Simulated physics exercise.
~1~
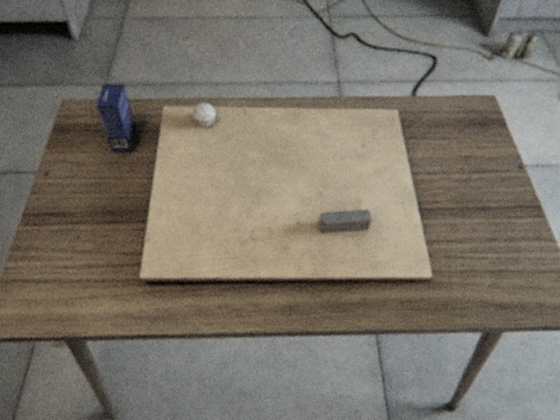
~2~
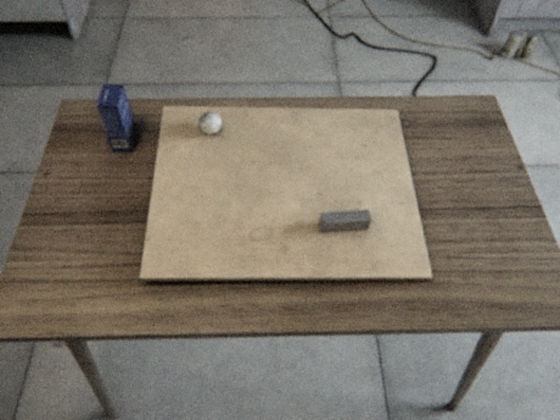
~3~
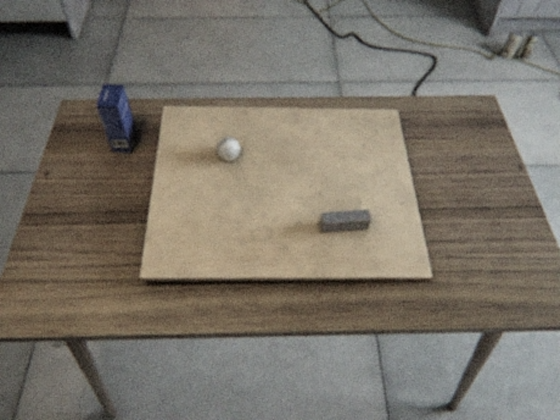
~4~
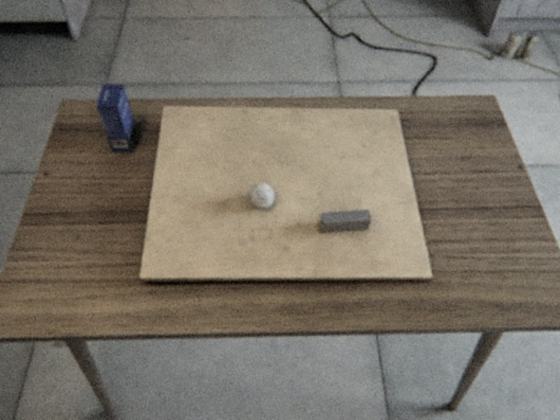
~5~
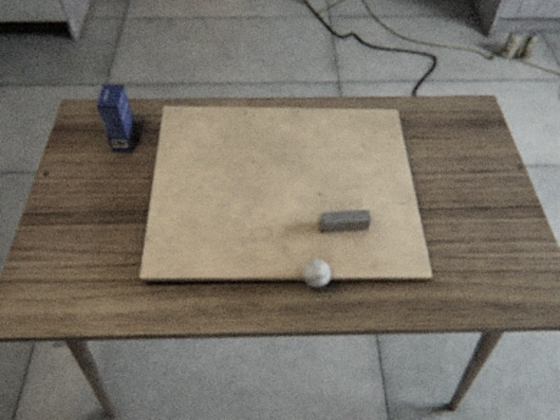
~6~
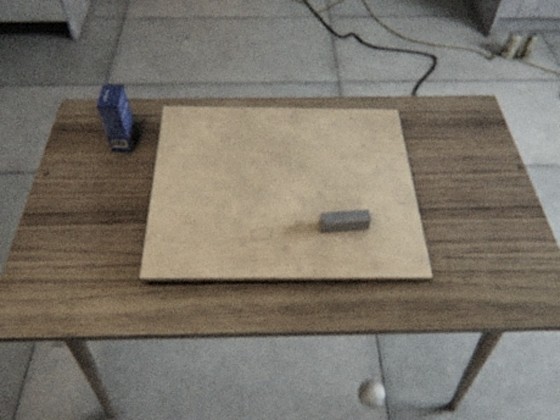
White ball rolling down and right across a board on a wooden table, passing a gray block and dropping off the near edge.
